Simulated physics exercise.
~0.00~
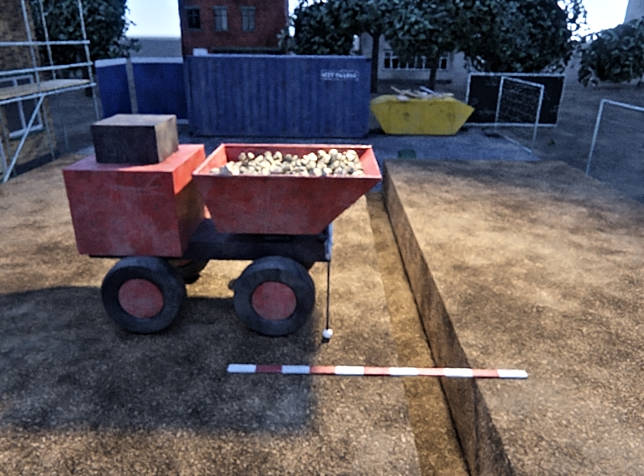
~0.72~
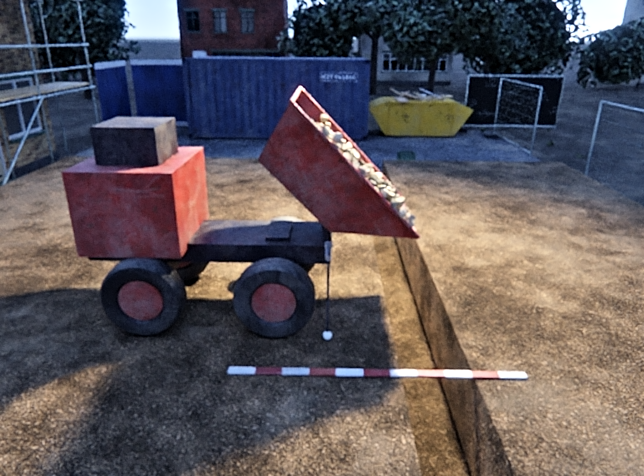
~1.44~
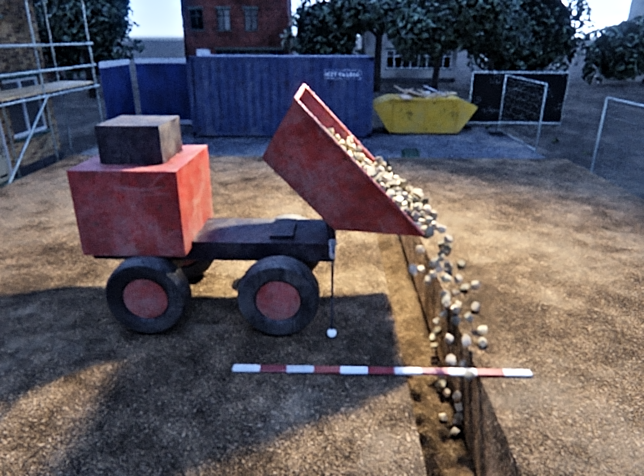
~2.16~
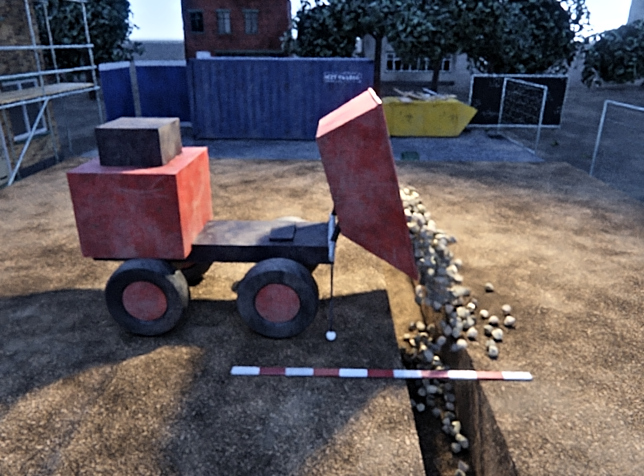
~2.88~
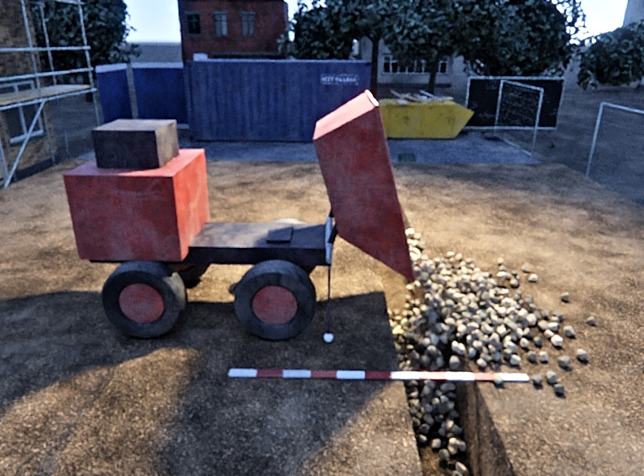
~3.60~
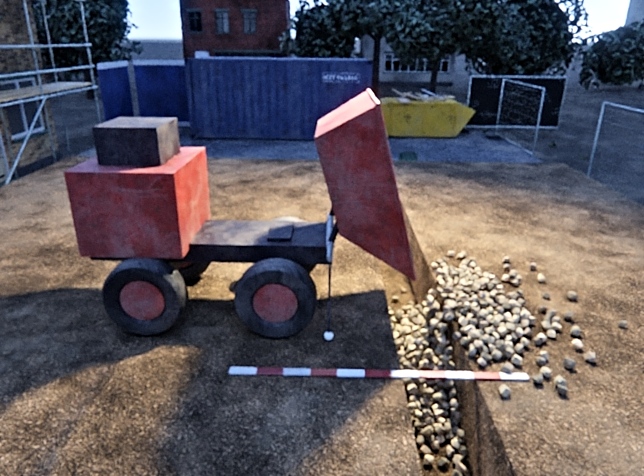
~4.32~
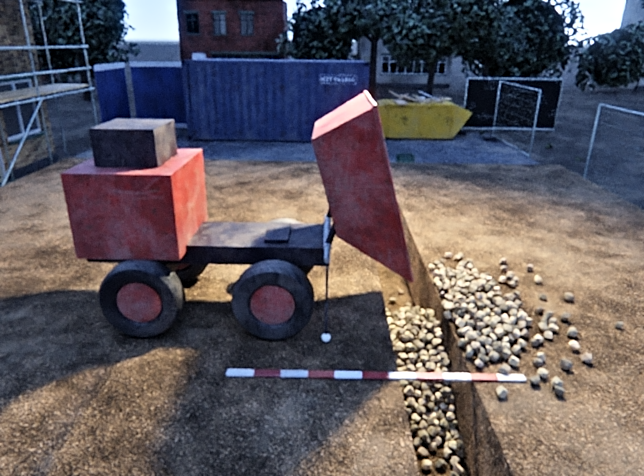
The red skip of a small site dumper, heaped with pale stones, tilts up and forward toward a narrow trench on its right. At first the load stays inside, then the stones begin to spill over the lip and tumble down into the trench. The skip tips more steeply, and the stones pour out in a thick stream, some landing on the ground beyond the far edge. The flow ends with the skip still raised. Most of the stones lie in the trench behind a red and white pole, while the rest are scattered past it.
